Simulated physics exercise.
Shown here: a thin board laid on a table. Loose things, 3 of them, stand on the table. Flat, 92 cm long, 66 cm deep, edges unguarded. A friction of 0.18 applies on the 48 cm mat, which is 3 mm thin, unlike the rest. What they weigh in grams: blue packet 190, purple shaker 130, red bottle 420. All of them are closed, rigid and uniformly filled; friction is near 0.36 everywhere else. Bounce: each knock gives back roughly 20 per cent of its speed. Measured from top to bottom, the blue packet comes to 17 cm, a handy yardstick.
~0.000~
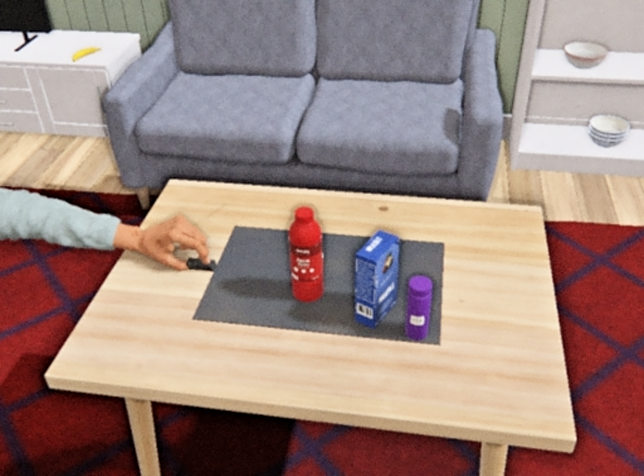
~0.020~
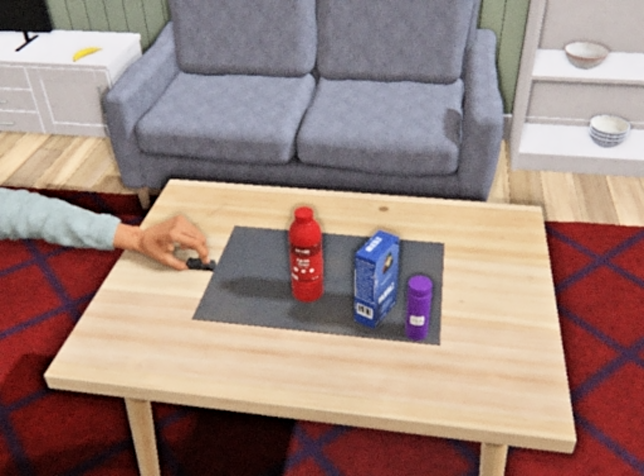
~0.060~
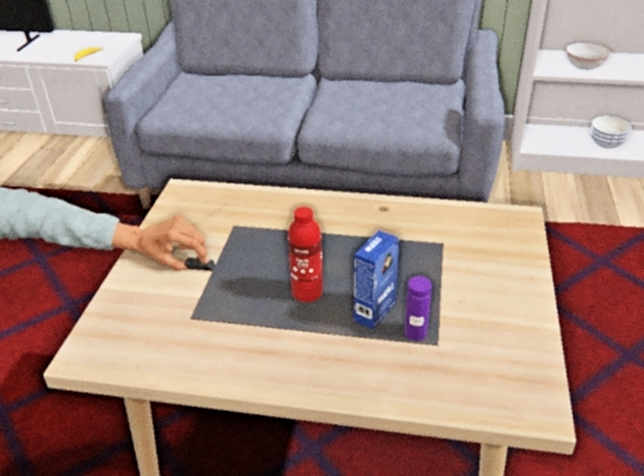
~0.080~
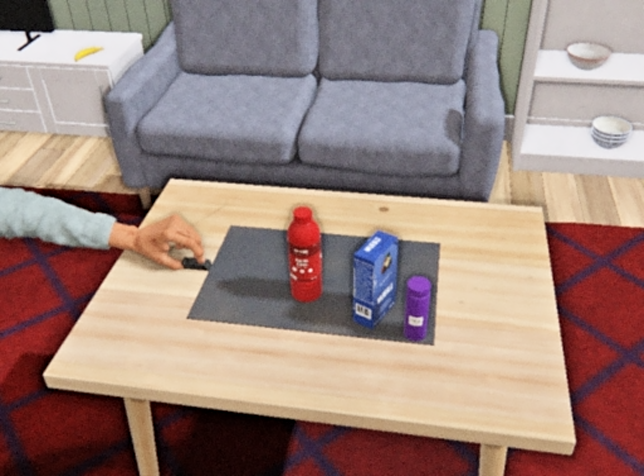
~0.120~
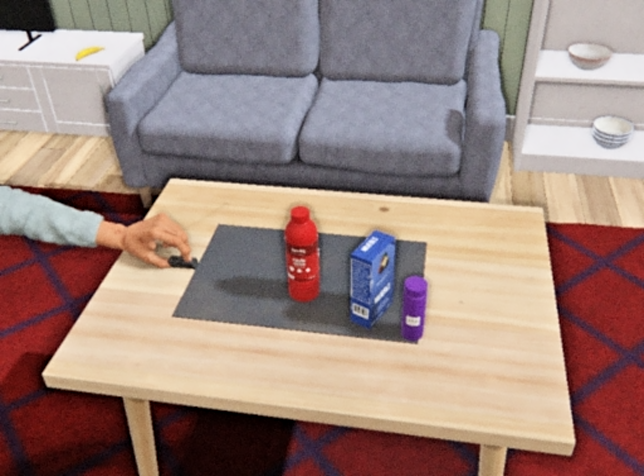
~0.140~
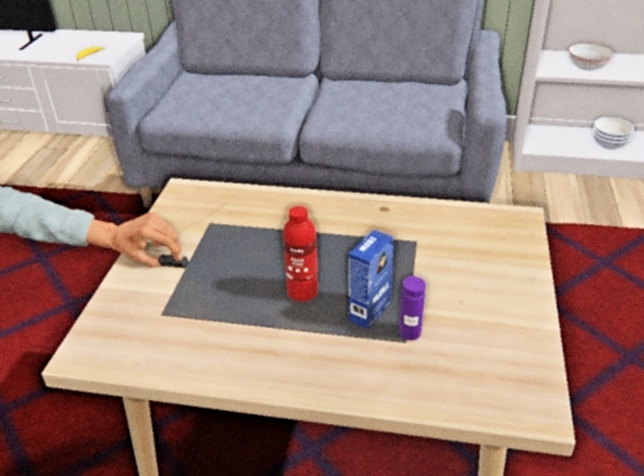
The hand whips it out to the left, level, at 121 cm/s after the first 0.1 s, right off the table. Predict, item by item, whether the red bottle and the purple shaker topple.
The red bottle does topple. The purple shaker does not topple.
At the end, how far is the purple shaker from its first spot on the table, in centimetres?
It ends about 2 centimetres from where it started.
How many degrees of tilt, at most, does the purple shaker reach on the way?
Maximum lean: 4°.
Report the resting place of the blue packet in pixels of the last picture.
Its centre ends close to (306, 278) in the last view.
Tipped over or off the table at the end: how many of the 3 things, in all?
That gives 2.
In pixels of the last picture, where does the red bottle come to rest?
About (154, 266).
After 0.34 s, 30 cm of pull; red bottle moved 8 cm near (265, 250); purple shaker moved 2 cm near (407, 310); blue packet 6° off upright.
After 0.54 s, 54 cm of pull; red bottle 10° off upright near (206, 244); purple shaker moved 2 cm near (406, 309); blue packet 18° off upright.
After 0.74 s, 79 cm of pull; red bottle 68° off upright near (164, 254); purple shaker moved 2 cm near (407, 310); blue packet 42° off upright.
In the end (1.3 s), toppled on the table, blue packet and red bottle; purple shaker under 6 cm from the start. At the end, from the last picture's camera, red bottle near (154, 266), purple shaker near (407, 310).
